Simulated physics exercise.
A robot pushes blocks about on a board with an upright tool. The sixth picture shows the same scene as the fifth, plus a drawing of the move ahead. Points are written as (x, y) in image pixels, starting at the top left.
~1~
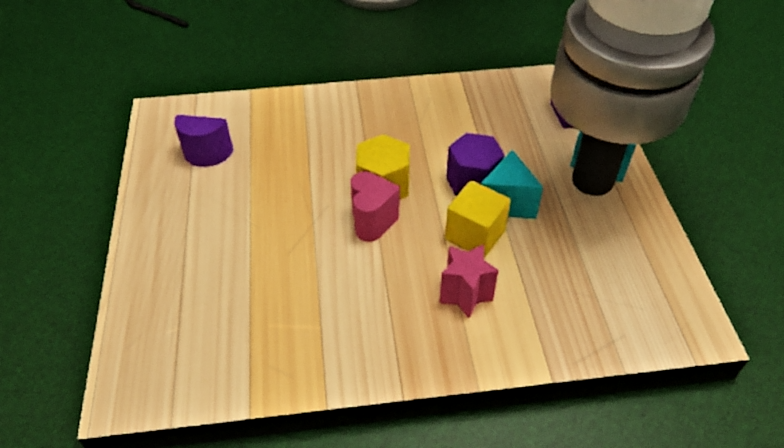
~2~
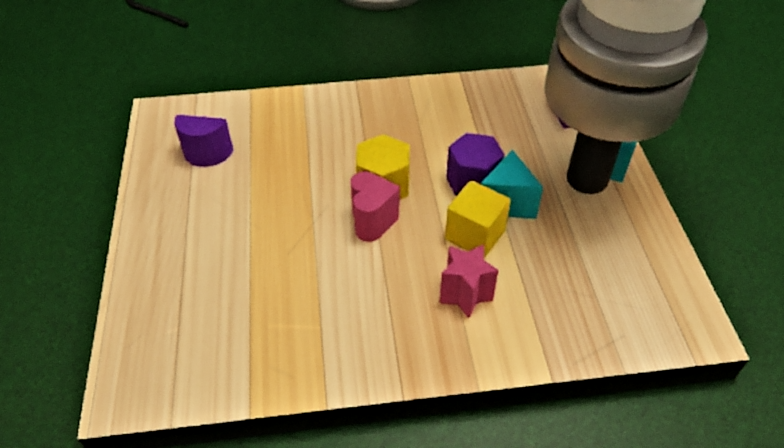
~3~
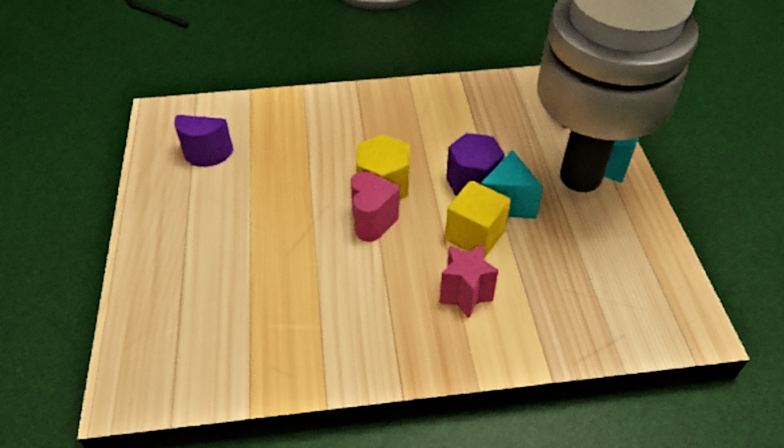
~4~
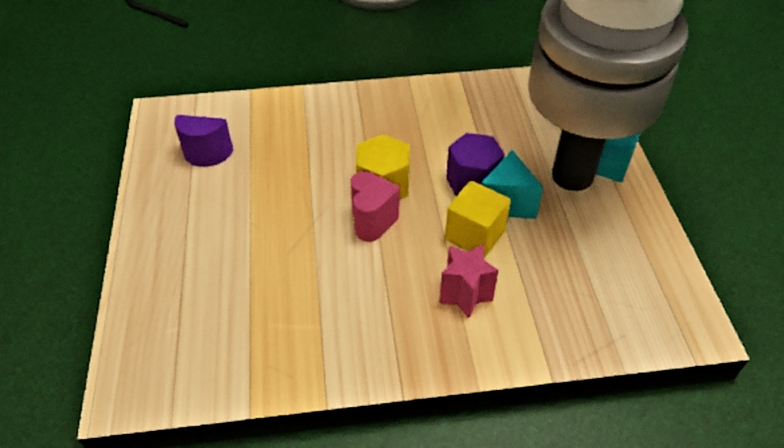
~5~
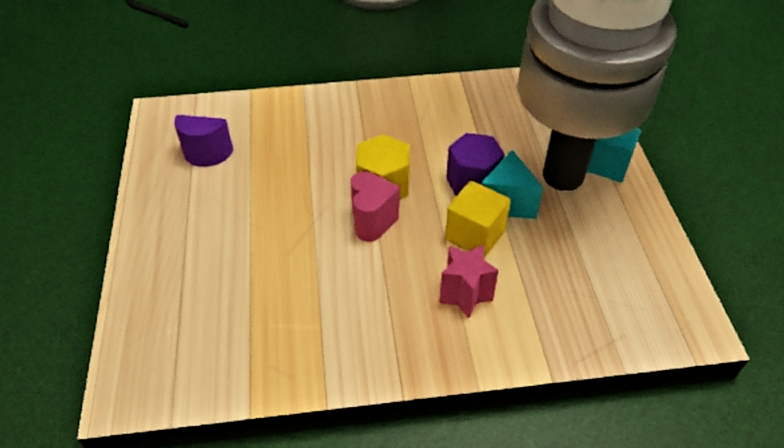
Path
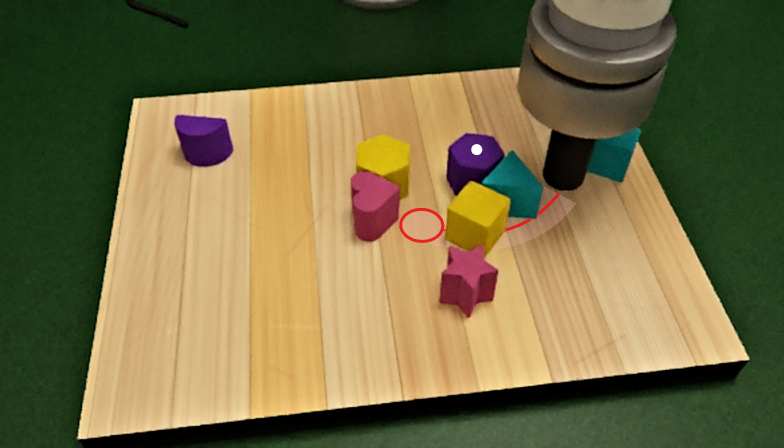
The clip opens on a wooden board scattered with purple, yellow, pink and turquoise blocks, with a robot's upright dark tool near the right side. The tool slides slowly a short way left, revealing more of a turquoise block behind it, while the blocks all stay still.
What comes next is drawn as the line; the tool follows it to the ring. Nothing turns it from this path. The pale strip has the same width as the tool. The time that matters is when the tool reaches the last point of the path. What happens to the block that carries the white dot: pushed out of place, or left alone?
When the path is over, the block that carries the white dot is still on its spot.
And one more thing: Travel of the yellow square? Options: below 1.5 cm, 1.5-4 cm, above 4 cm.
Overall it shifts more than 4 cm.
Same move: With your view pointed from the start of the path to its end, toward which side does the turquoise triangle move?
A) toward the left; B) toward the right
That would be B.
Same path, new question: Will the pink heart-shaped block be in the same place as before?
It seems not.
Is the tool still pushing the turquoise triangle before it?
Yes, it checks out.
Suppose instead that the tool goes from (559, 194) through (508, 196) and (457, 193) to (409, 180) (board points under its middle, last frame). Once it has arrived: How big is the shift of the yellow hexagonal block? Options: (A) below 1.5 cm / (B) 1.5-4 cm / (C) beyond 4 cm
B (1.5-4 cm)
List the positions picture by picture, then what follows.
In the first frame, tool's lower end (592, 183); pink heart-shaped block (372, 190); purple hexagonal block (477, 150); yellow square (479, 203); turquoise triangle (512, 172).
In the second frame, tool (587, 181); blocks still.
In the third frame, tool (580, 179); blocks still.
In the fourth frame, tool (572, 178); blocks still.
In the fifth frame, tool (563, 178); pink heart-shaped block (372, 190); purple hexagonal block (477, 150); yellow square (479, 203); turquoise triangle (512, 172).
Drawn move, from (559, 194) via (526, 222) and (476, 234), ending at (422, 225); the dot is on the purple hexagonal block.
The first path, step by step. One third of the way, tool (528, 206); yellow square (469, 206); turquoise triangle (491, 181), turned 35° clockwise.
Two thirds of the way, tool (477, 218); yellow square (418, 218); turquoise triangle (439, 191), turned 35° clockwise.
At the end, tool (422, 209); pink heart-shaped block (343, 192), turned 50° anticlockwise; purple hexagonal block still; yellow square (386, 224), turned 15° anticlockwise; turquoise triangle (387, 180), turned 45° clockwise.
